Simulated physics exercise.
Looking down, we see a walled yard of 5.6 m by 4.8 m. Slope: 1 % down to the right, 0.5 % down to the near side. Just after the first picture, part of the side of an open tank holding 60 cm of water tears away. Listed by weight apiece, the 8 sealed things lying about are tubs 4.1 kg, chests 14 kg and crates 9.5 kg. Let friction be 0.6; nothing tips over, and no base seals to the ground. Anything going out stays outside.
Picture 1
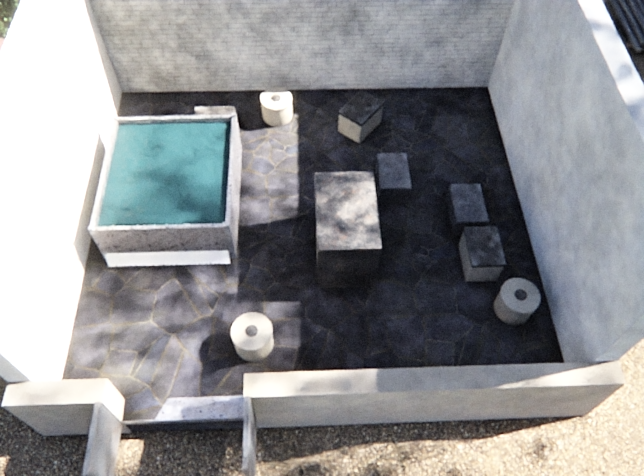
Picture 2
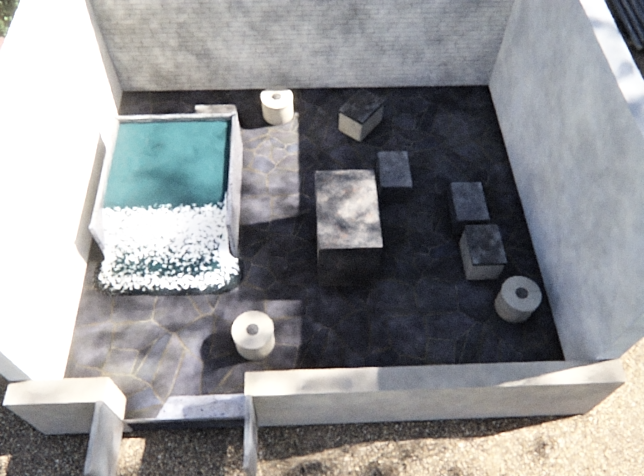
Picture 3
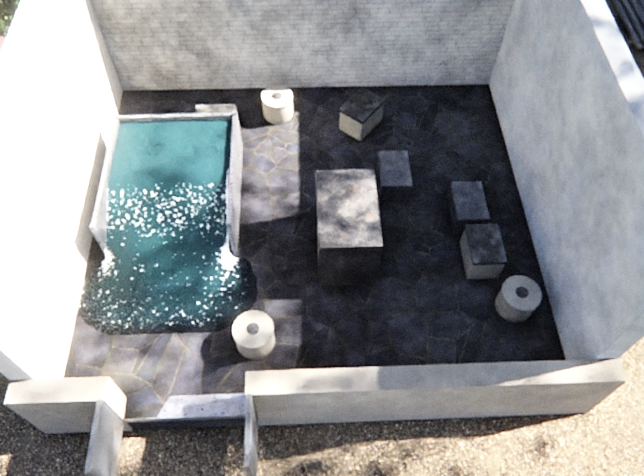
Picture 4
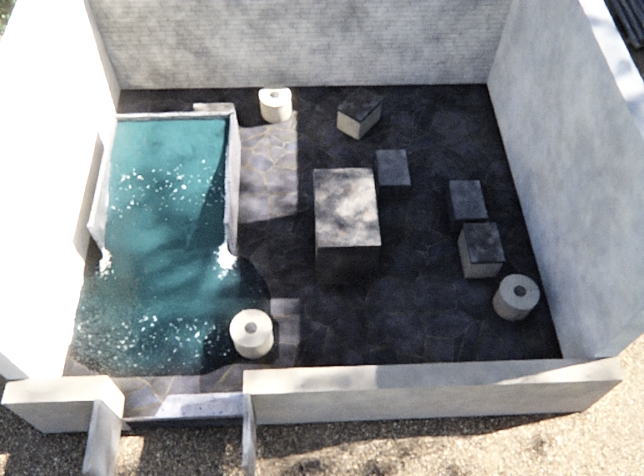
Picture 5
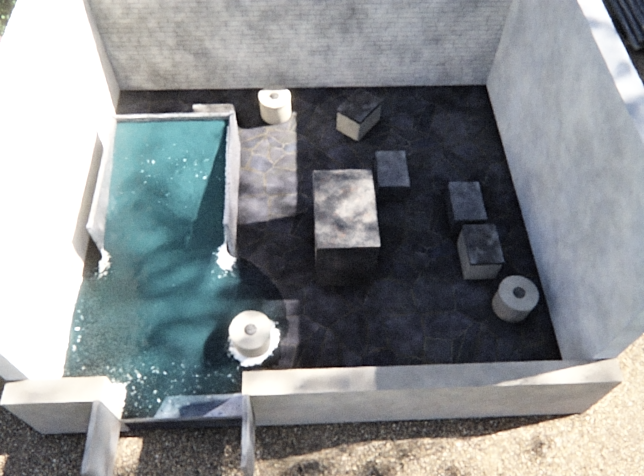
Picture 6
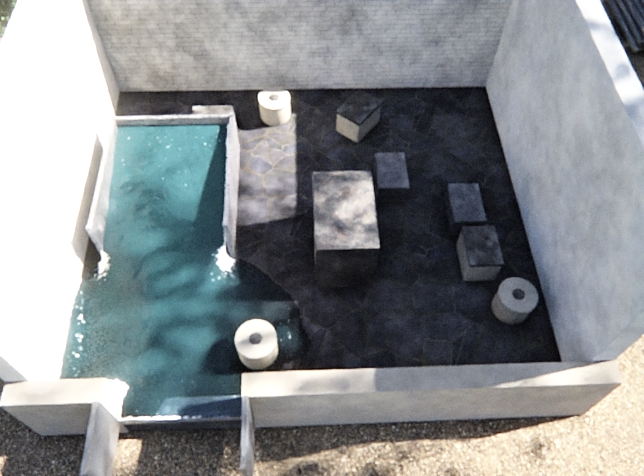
Water poured out of the near side of a raised tank in a walled yard, foaming white at first, then spread across the paving around a pale round tub, which finally shifted slightly.
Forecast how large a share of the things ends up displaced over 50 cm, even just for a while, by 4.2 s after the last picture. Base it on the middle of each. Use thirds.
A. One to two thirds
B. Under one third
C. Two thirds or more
B.
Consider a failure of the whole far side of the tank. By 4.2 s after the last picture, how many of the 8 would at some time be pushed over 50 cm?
Then it comes to 7 of them.
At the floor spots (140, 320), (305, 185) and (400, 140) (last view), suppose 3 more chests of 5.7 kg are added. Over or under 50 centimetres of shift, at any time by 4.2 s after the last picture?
Reading them off in order: Clears the mark, not beyond, not beyond.
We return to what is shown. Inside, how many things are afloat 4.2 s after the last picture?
The number is 2.
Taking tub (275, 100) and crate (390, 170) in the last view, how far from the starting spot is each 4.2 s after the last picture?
Taking them in turn, I get 0 cm for the first and 0 cm for the second.
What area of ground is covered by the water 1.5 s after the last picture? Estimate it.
I'd estimate close to 9.5 m2.
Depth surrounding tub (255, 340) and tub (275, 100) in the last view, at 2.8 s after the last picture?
About 4 and 0 cm.
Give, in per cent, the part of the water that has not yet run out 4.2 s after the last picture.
52 %.
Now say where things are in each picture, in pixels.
The first frame shows a tub at (251, 331), on the bottom; a tub at (276, 98), on the bottom; water covers 2.6 m2; 0 of 8 have shifted.
The second frame shows a tub at (252, 329) rests on the ground; a tub at (276, 97), on the bottom; 3.5 m2 under water; 0 of 8 have shifted.
The third frame shows a tub at (253, 329), on the bottom; a tub at (277, 96) rests on the ground; 4.4 m2 under water; 0 of 8 have shifted.
The fourth frame shows a tub at (251, 328) rests on the ground; a tub at (275, 95), on the bottom; 5.6 m2 under water; 0 of 8 have shifted.
The fifth frame shows a tub at (250, 329), on the bottom; a tub at (274, 96) rests on the ground; water covers 6.7 m2; 0 of 8 have shifted.
The sixth frame shows a tub at (256, 339), on the bottom, 13 cm from its start; a tub at (274, 98) rests on the ground; 7.1 m2 under water; 1 of 8 have shifted.
Then, 0.4 s after the last picture 1 of 8 are over 50 cm from their spots; 1 afloat.
Then, 1.5 s after the last picture 1 of 8 are over 50 cm from their spots; 0 afloat.
Then, 2.8 s after the last picture 1 of 8 are over 50 cm from their spots; 2 afloat.
Then, 4.2 s after the last picture 2 of 8 are over 50 cm from their spots, and 2 have been at some point; 2 afloat.
